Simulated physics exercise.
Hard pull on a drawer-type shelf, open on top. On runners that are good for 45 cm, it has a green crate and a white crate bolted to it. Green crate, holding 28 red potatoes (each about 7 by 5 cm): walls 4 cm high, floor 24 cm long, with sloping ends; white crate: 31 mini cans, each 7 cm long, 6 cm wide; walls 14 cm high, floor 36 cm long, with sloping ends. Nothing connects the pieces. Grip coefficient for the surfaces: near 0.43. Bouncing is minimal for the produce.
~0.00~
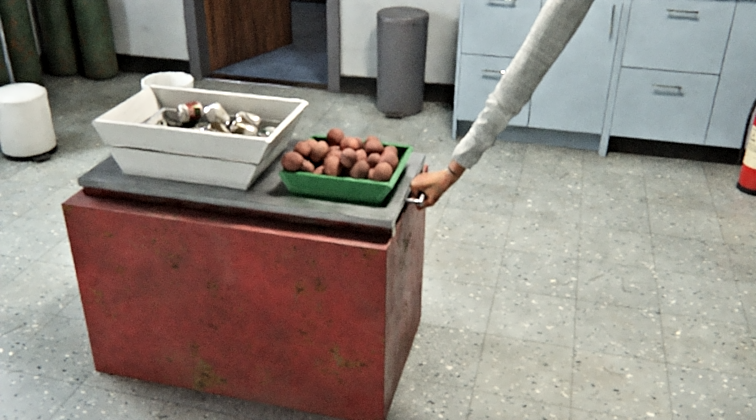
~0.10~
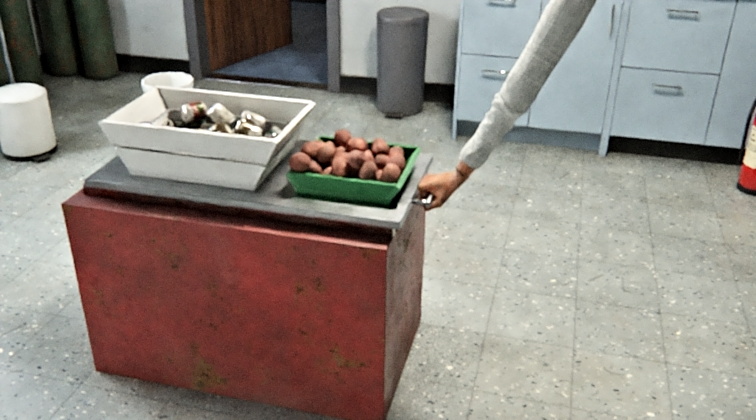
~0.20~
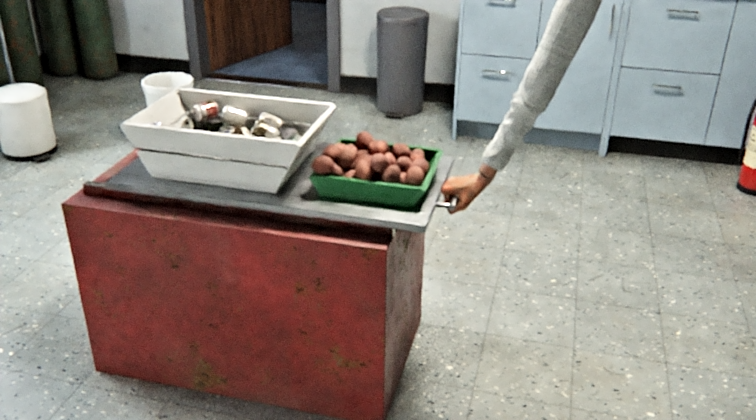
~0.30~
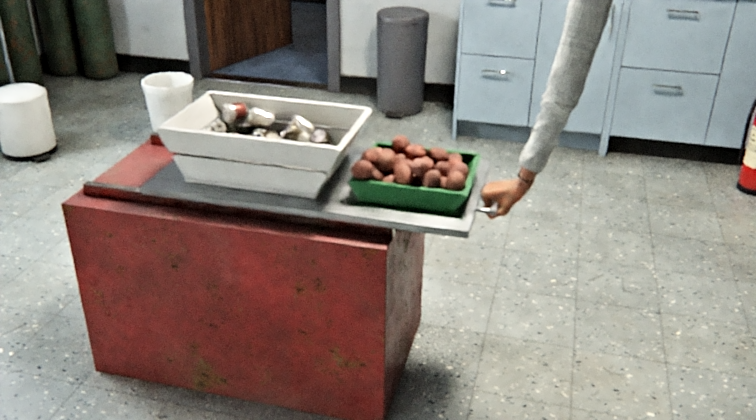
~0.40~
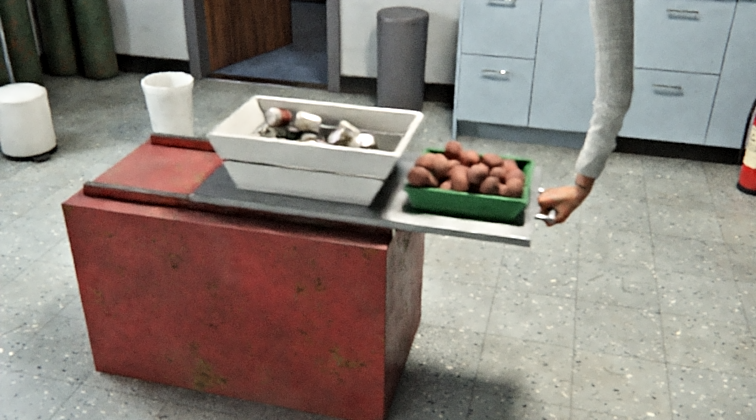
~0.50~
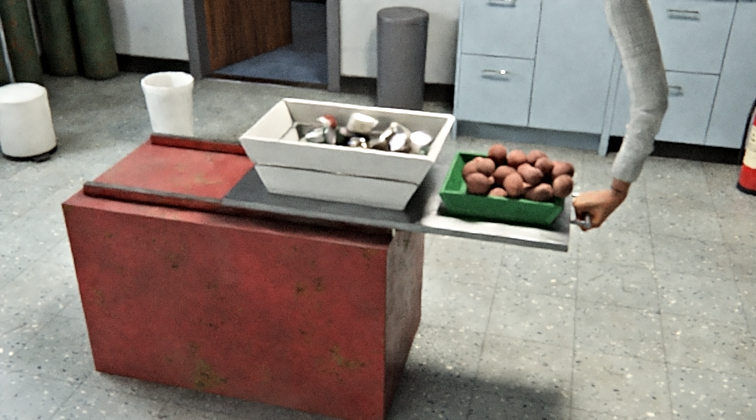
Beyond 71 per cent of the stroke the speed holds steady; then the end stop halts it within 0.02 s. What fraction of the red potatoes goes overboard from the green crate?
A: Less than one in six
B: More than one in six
B.
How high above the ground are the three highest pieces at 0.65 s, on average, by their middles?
92 cm.
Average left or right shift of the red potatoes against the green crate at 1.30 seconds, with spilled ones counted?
About 12 cm to the right.
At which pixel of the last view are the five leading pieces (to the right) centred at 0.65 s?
The five leading pieces sit around (584, 180).
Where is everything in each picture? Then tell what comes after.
In the first frame (we follow the rim corner now nearest the camera), green crate at (389, 184); white crate at (265, 139); shelf out by 0 cm; nothing out yet.
The second frame shows green crate at (397, 185); white crate at (273, 140); shelf out by 2 cm.
The third frame shows green crate at (422, 188); white crate at (297, 143); shelf out by 9 cm.
The fourth frame shows green crate at (463, 193); white crate at (337, 147); shelf out by 20 cm.
The fifth frame shows green crate at (523, 201); white crate at (394, 154); shelf out by 36 cm.
The sixth frame shows green crate at (560, 205); white crate at (430, 158); shelf out by 45 cm; nothing out yet.
After 0.65 s, 4 of 28 out of the green crate and 1 of 31 out of the white crate.
After 0.87 s, 7 of 28 out of the green crate and 1 of 31 out of the white crate.
Outcome (at 1.30 s), 7 of 28 out of the green crate and 1 of 31 out of the white crate. Asked share, 7 of 28, 25 per cent.
